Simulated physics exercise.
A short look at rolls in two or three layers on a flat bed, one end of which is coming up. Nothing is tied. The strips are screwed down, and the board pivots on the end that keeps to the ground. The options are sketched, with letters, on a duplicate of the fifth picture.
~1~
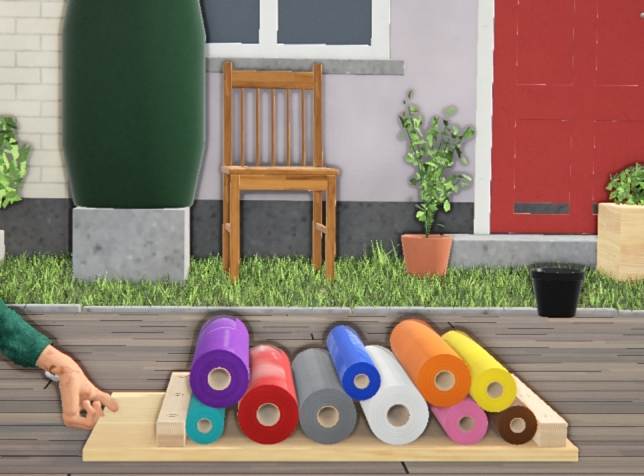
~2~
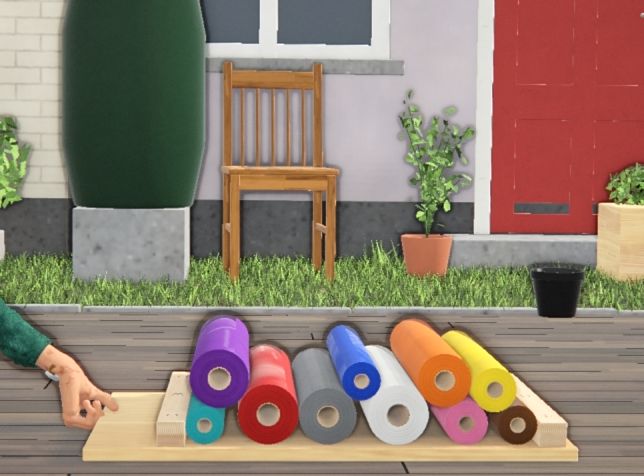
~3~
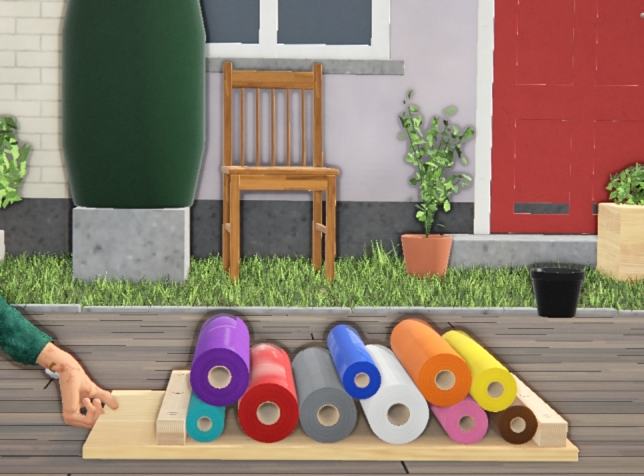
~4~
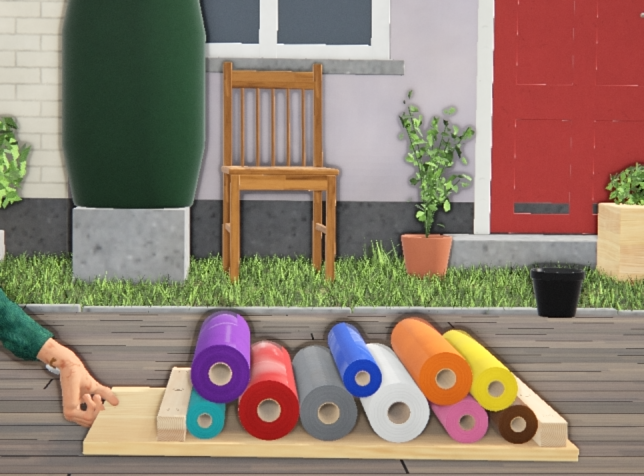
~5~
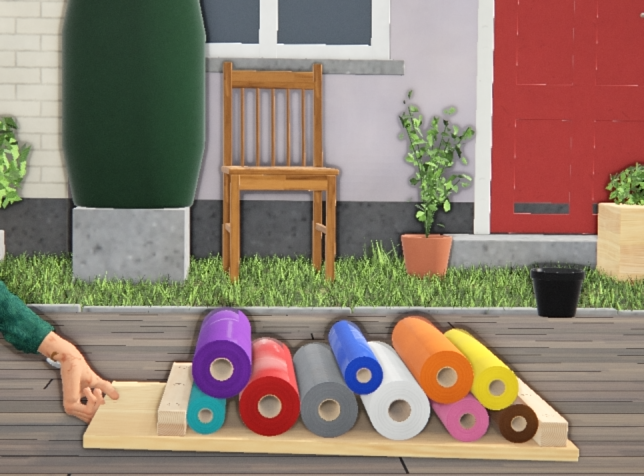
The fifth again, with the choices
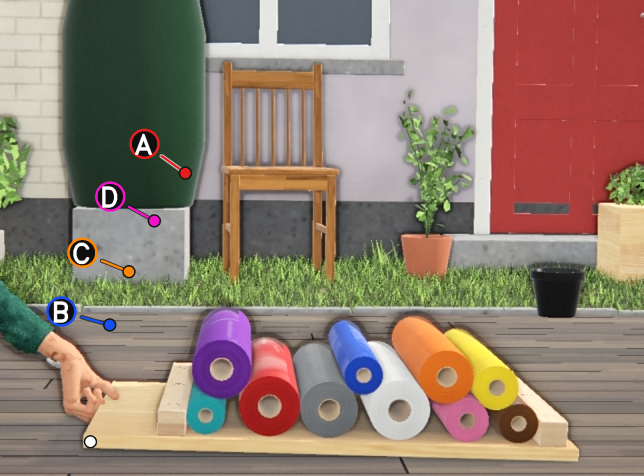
A pale wooden board loaded with coloured rolls lies on grey decking before a house with a red door, seen from the side by a still camera. Between two end strips, purple, blue, orange and yellow rolls rest on turquoise, red, grey, white, pink and brown ones. A green-sleeved hand at the left raises that end very slightly, and the rolls barely change position with it.
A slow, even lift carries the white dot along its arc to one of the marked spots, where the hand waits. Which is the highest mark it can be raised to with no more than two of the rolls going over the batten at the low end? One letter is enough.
Up to A.
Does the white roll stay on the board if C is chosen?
Yes, with C.
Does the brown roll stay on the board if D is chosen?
The brown roll: Yes.
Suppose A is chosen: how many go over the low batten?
The count is two.
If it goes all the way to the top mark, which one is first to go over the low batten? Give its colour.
First is the yellow one.
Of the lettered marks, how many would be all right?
Four of the four.
On the copy, A at (186, 173); B at (110, 325); C at (129, 272); D at (155, 221); the white dot at (91, 442).
On A. First, board at 19°.
Then, board at 35°.
Finally, board at 35°, two over the low batten (orange, yellow).
By contrast, B two over the low batten (orange, yellow); C two over the low batten (orange, yellow); D two over the low batten (orange, yellow).
